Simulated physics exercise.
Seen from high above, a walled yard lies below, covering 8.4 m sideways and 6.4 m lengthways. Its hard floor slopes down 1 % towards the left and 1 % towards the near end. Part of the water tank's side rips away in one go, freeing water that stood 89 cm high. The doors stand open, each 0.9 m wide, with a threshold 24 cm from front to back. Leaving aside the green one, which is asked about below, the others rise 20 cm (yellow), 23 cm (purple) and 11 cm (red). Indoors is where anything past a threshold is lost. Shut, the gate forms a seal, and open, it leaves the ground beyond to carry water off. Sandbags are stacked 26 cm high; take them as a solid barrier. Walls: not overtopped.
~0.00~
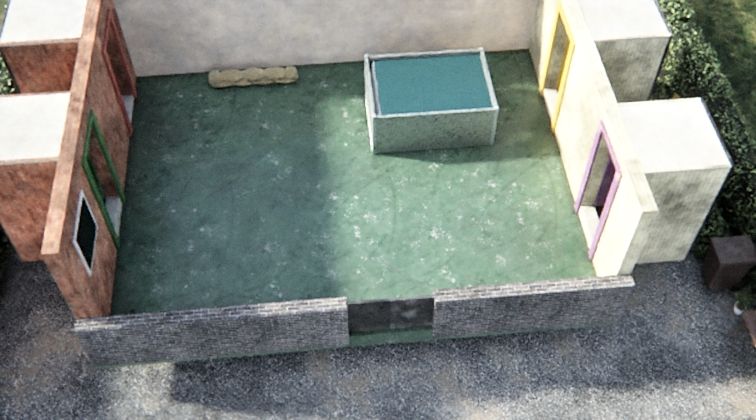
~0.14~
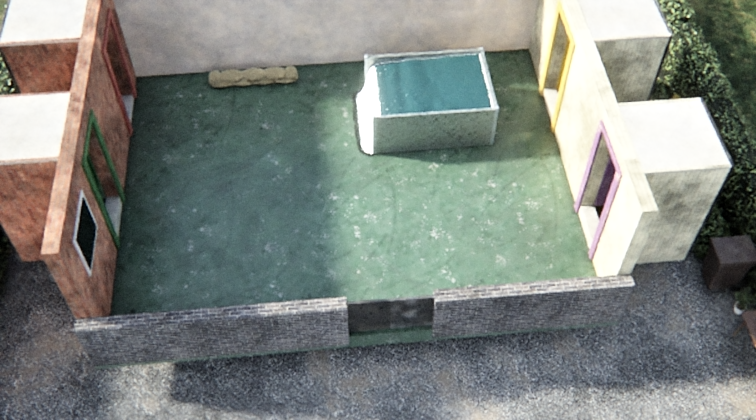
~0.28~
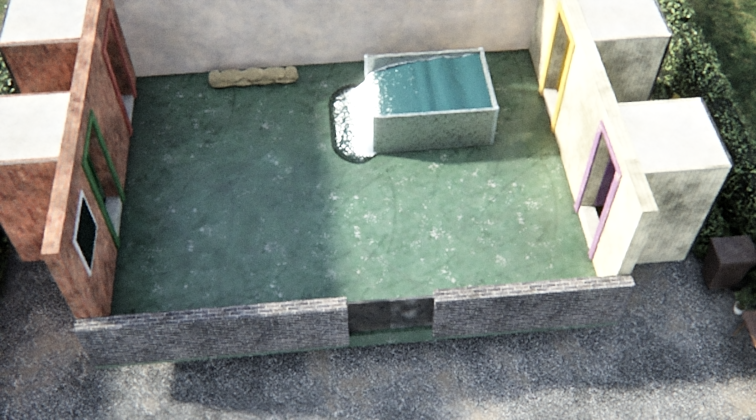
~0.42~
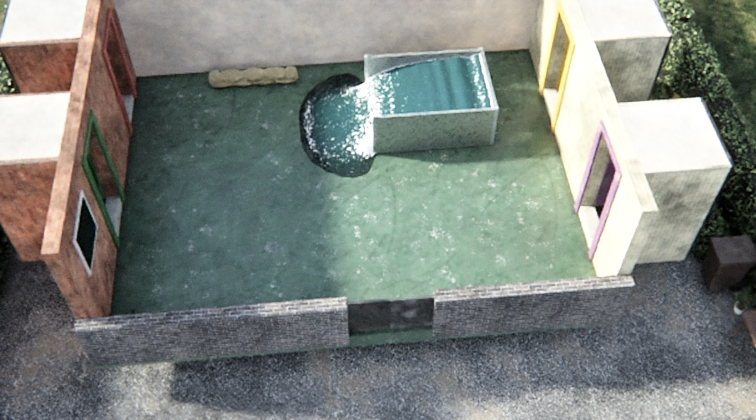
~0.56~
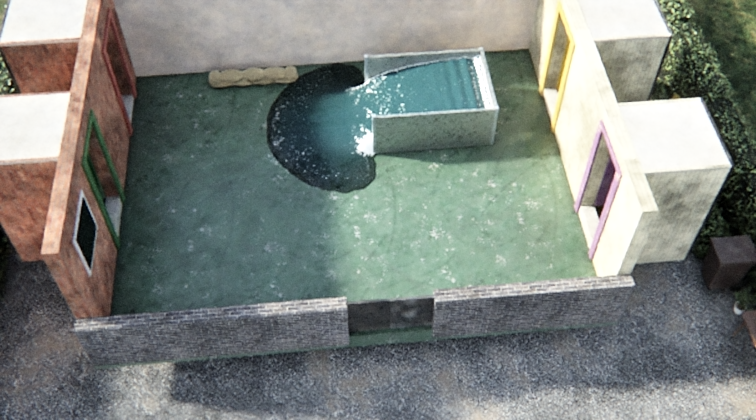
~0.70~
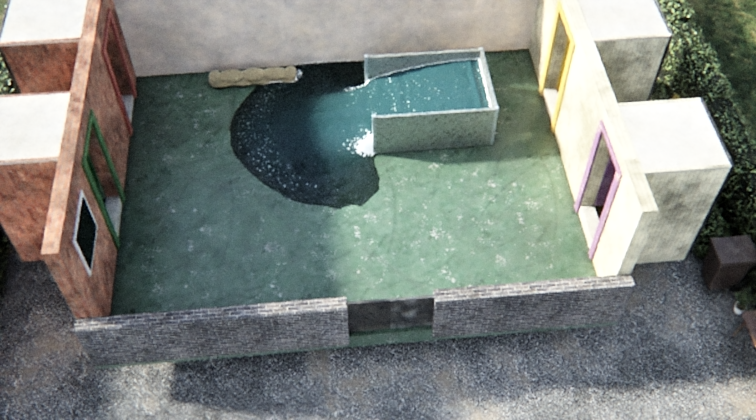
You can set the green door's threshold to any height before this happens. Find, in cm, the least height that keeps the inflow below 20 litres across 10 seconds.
The least height is about 19 cm.
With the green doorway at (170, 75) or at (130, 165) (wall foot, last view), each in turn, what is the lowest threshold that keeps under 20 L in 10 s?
Roughly 13.5 cm for the first and 26 cm for the second.
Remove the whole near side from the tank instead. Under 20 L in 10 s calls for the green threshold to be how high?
Minimum height: Approx. 11.0 cm.
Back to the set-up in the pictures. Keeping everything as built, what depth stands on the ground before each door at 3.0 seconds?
Door by door in centimetres - green 23, yellow 0, purple 0, red 36.
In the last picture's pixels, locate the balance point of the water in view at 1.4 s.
Near (346, 125).
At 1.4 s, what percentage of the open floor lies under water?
I'd estimate about 35 percent.
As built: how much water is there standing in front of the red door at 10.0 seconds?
Roughly 5.0 cm deep.
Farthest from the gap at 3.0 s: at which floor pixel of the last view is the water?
(107, 345).
After 1.4 s water covers 35 % of the floor, deepest (35 cm) near (367, 132); it has not reached the green door.
After 3.0 s water covers 50 % of the floor, deepest (50 cm) near (107, 345); 23 cm at the green door, 1 litre in over its 25 cm threshold.
After 10.0 s water covers 90 % of the floor, deepest (15 cm) near (107, 345); 11 cm at the green door, 2 litres in over its 25 cm threshold.
At the green door as built, the water arrived by 1.6 s and peaked near 28 cm at 2.4 s.
Run again over the same 10 s with other heights there, 34 litres in over 17 cm, 7 litres over 22.5 cm. The limit of 20 litres is kept from about 19 cm up.
